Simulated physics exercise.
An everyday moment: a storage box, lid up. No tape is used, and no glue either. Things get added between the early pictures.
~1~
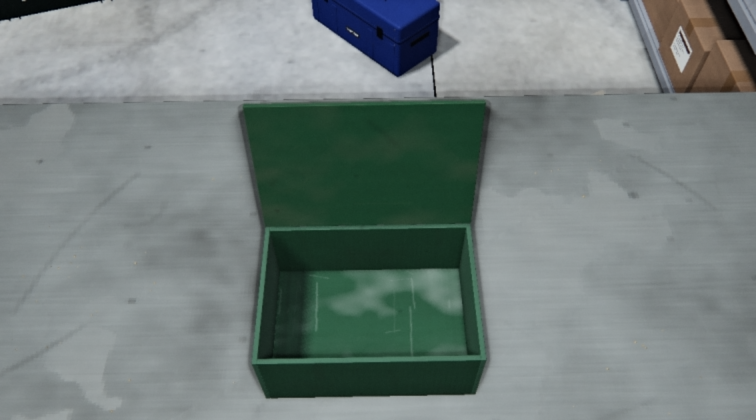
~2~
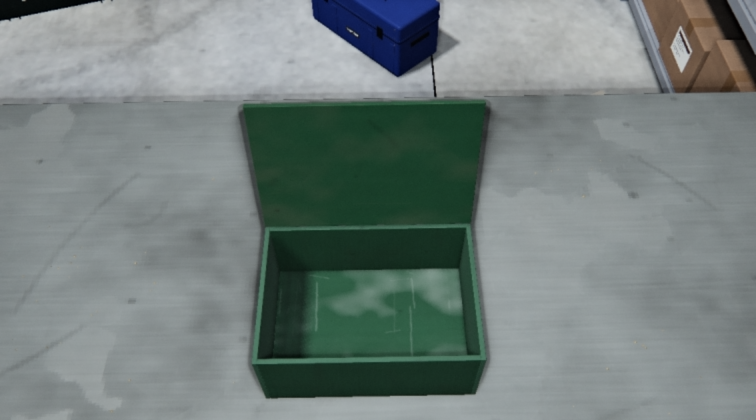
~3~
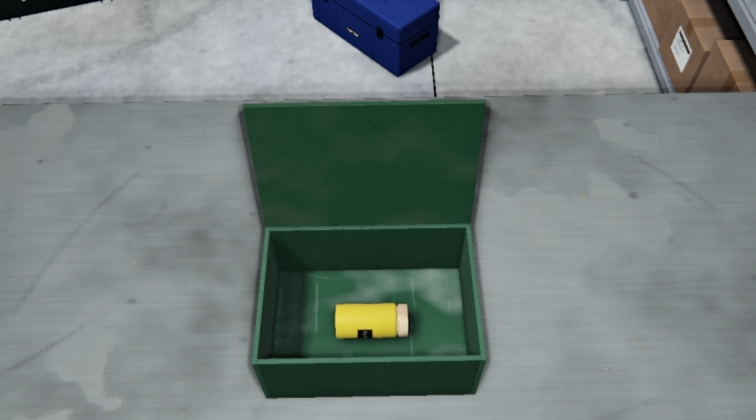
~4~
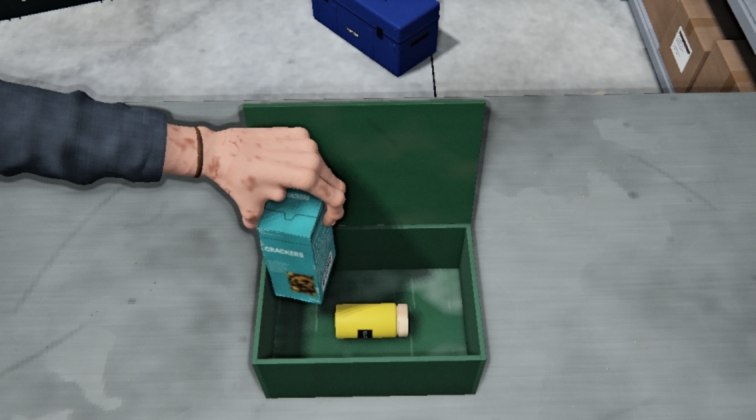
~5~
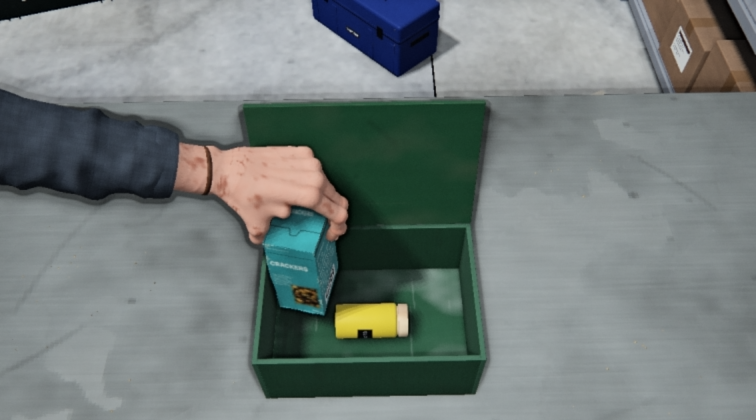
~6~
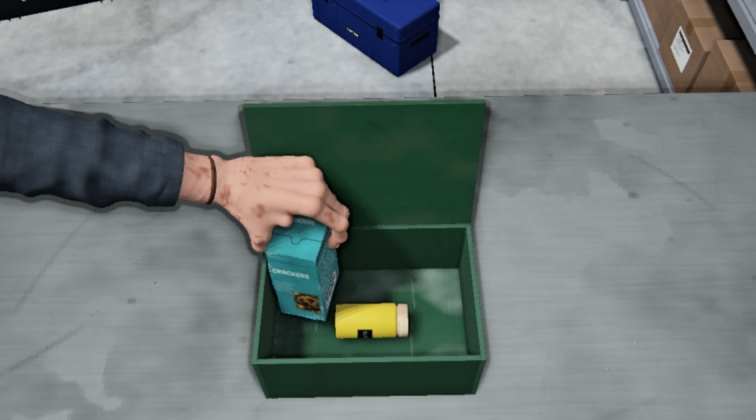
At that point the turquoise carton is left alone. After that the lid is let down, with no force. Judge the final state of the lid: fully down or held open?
Most likely there will be a gap under the lid.
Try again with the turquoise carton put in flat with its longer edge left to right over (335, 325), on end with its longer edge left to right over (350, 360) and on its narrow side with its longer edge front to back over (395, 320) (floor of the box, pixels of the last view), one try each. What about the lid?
With the first placement it settles down; with the second it remains raised; with the third it remains raised.
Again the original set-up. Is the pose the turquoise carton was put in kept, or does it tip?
At the finish the turquoise carton holds its orientation.
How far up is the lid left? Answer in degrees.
Some 50° above the rim.
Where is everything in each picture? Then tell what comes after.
The last thing is not in view yet, in the first picture.
The last thing is not in view yet, in the second picture.
The last thing is not in view yet; yellow shaker (372, 321), in the third picture.
Coming down; turquoise carton (300, 243); yellow shaker (372, 321), in the fourth picture.
Coming down; turquoise carton (304, 257); yellow shaker (372, 321), in the fifth picture.
In place under the hand; turquoise carton (305, 264); yellow shaker (372, 321), in the sixth picture.
Then, 1.10 s after the last picture, lid starting down; turquoise carton slid about its own width near (309, 283).
Then, 1.60 s after the last picture, lid 61° above the rim; turquoise carton slid about its own width near (308, 283).
At rest, lid 49° above the rim; moved from the start, turquoise carton; yellow shaker in place. Seen from the same camera at the end, turquoise carton near (304, 289).
